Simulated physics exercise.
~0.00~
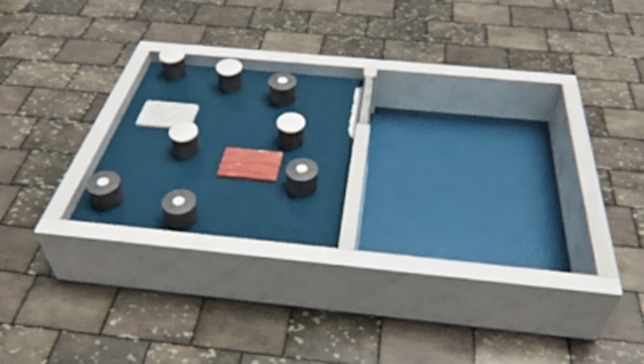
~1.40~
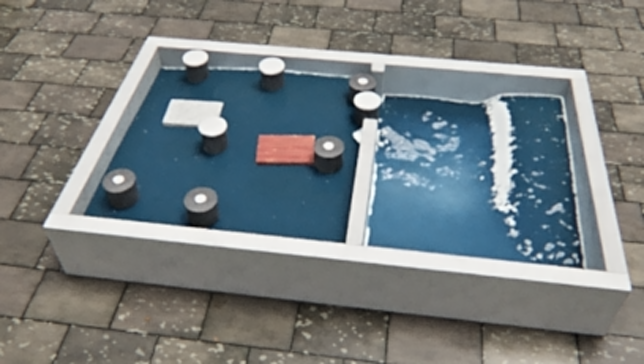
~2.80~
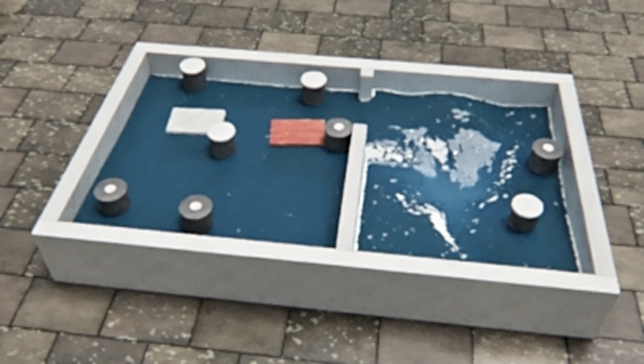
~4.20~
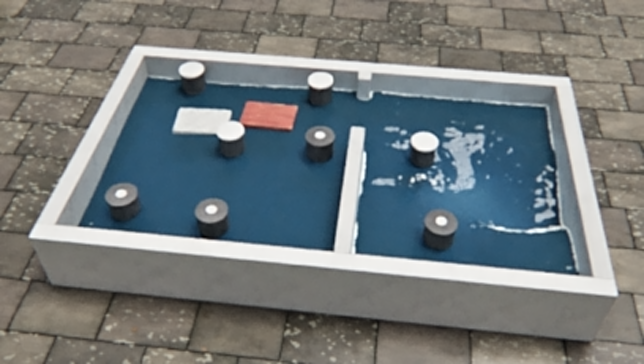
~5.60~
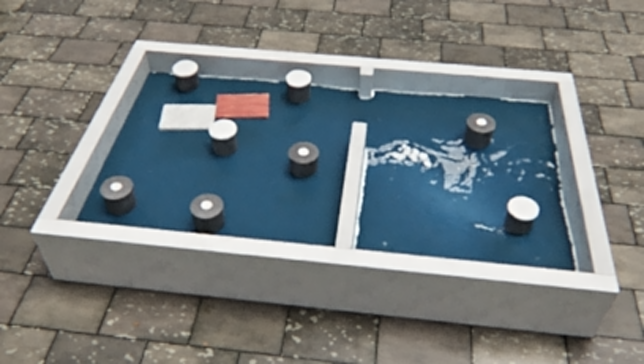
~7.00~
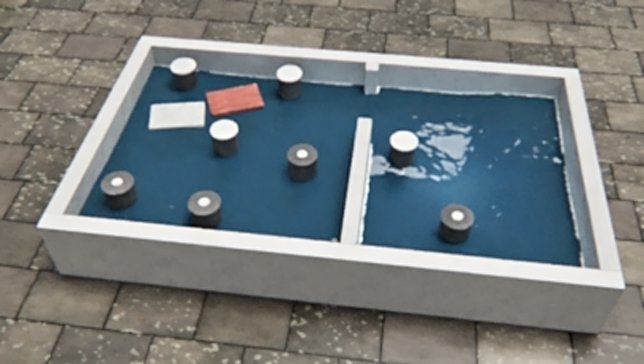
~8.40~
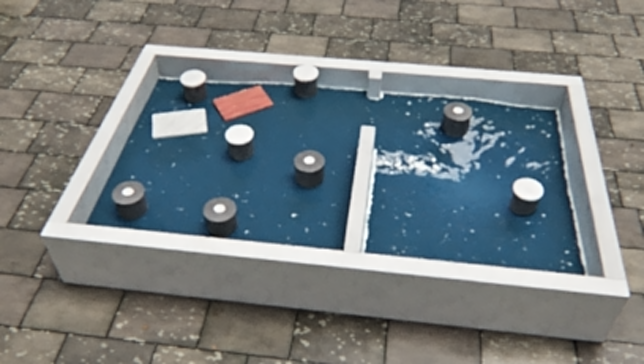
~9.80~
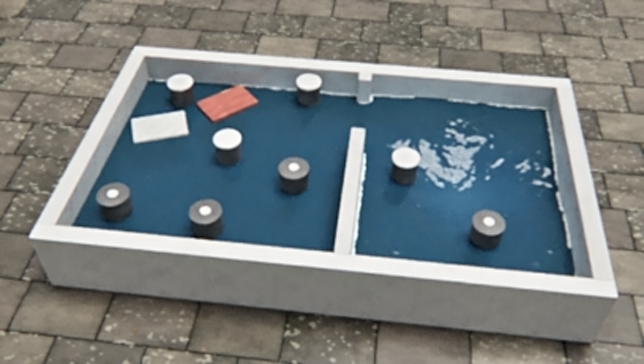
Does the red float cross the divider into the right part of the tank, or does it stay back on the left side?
The red float stays back on the left side. It drifts toward the divider at first, but then moves back and ends up floating near the white slab.
